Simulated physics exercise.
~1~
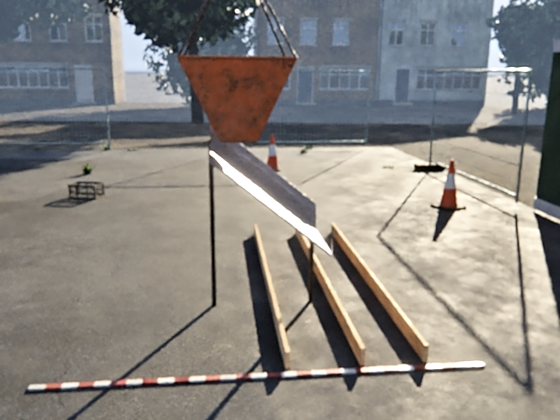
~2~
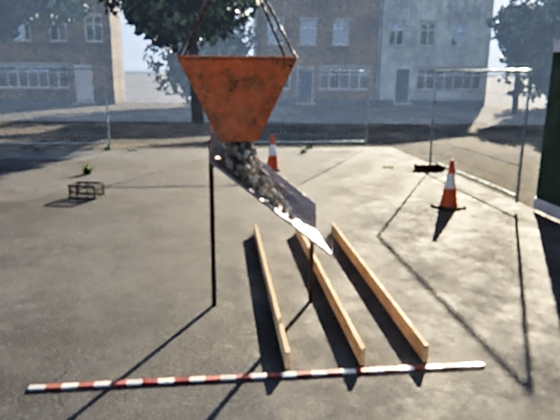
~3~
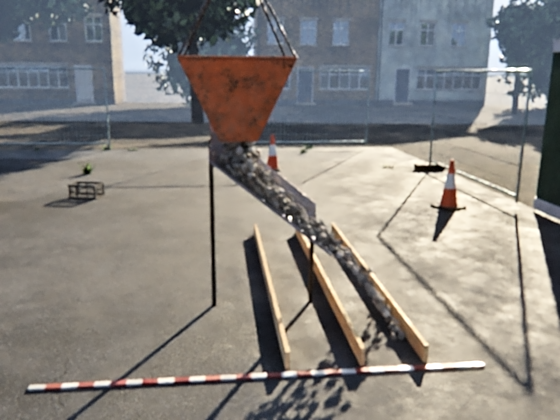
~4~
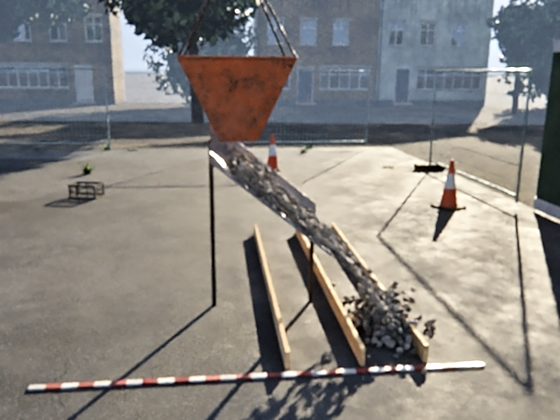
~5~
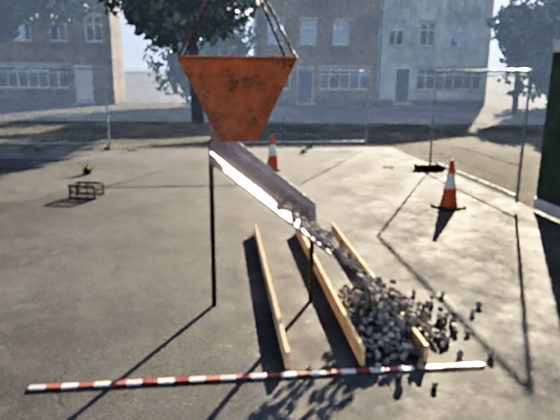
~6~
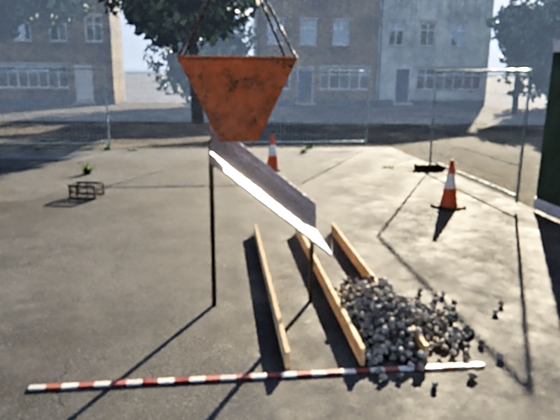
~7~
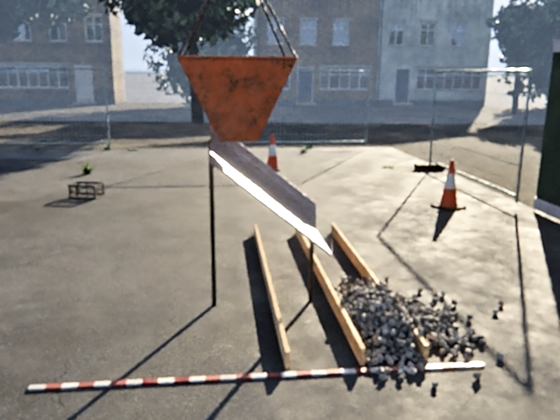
On a sunlit paved yard with traffic cones and buildings behind, a rusty orange skip hangs still above a sloping steel chute, with three wooden boards and a red and white striped pole on the ground below. Grey crushed rock drops from the bottom of the skip and starts down the steel. The stream slides off the lower end and reaches the boards. Stones pile up in the right bay, and some spill past the rightmost board. The chute empties, and the heap settles mostly in the right bay, with the rest scattered to its right.
